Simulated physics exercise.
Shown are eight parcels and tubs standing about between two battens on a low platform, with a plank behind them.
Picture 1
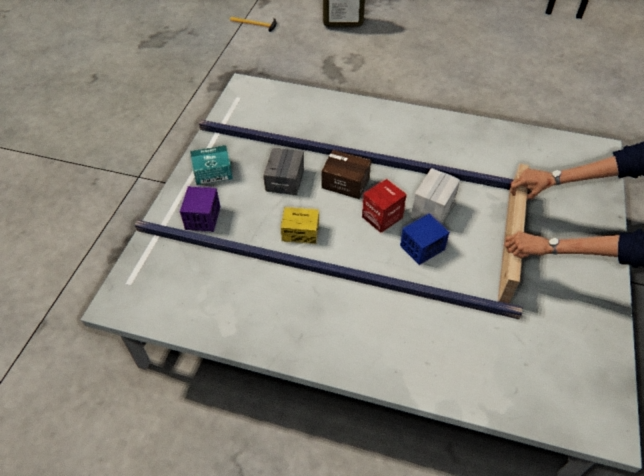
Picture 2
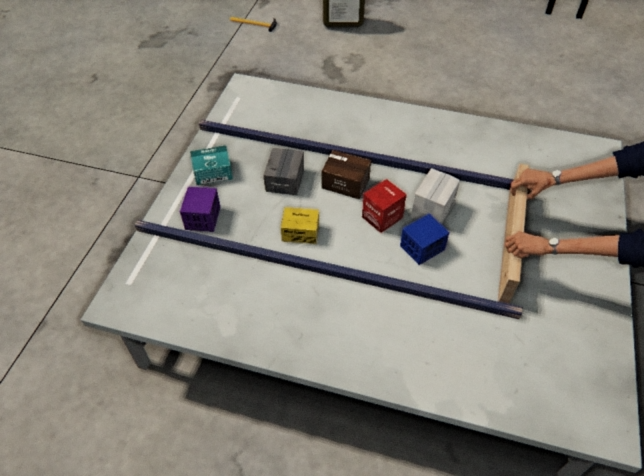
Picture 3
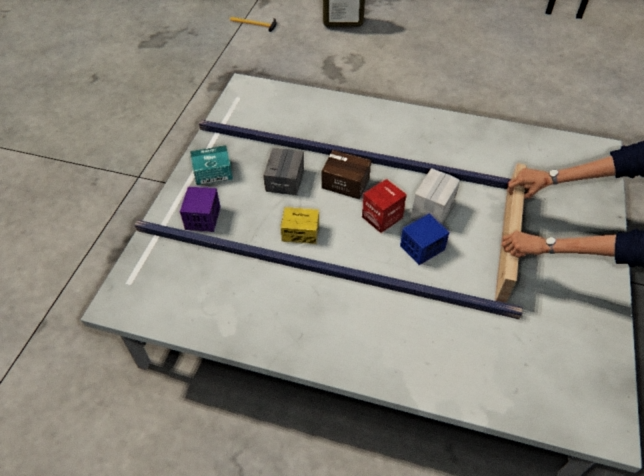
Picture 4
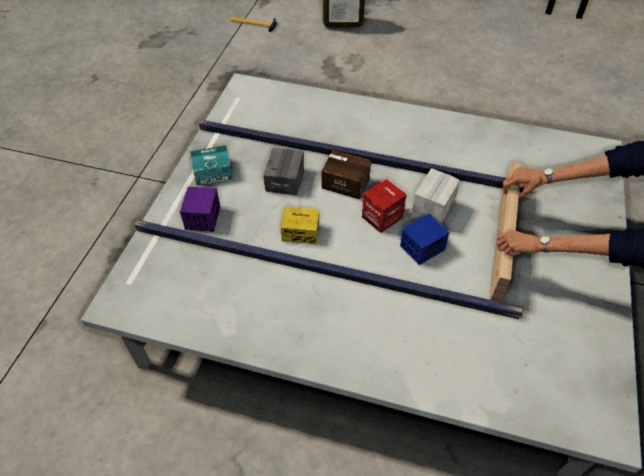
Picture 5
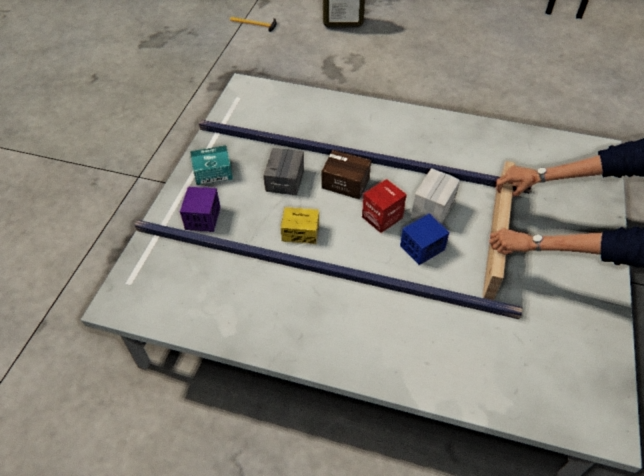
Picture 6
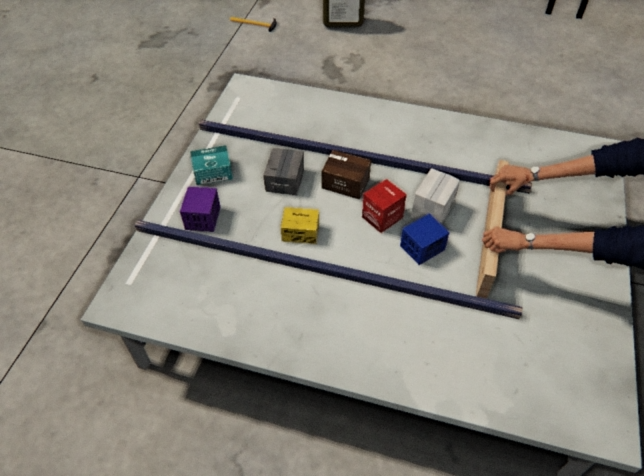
The clip shows eight colored boxes scattered between two dark rails on a pale table while a pair of hands at the right slides an upright wooden plank slightly to the left, the boxes staying still.
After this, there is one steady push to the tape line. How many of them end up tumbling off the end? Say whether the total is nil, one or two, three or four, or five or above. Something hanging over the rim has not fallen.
I reckon the ones pushed off reach five at the very least.
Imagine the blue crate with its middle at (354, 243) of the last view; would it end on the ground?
It is safe.
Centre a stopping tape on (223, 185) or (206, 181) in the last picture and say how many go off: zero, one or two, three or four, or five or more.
First three to four, then five or over.
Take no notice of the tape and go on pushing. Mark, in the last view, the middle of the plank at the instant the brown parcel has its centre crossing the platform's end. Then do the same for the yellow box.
Near (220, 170), then near (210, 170).
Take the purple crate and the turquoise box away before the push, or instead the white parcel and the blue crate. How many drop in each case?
The count is 4 in the first case and 3 in the second.
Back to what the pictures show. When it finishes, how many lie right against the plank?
2 are in contact with it.
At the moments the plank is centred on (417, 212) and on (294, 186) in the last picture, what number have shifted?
I count 3 first and 7 after.
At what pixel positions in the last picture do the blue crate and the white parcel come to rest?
Final positions: Near (161, 191); near (183, 150).
Soon after, none off yet; turquoise box at rest near (211, 165); purple crate at rest near (201, 209); grey box moving near (281, 170).
In the end, the number that fall off is five or more; gone, red box, brown parcel, yellow box, grey box, purple crate and turquoise box.
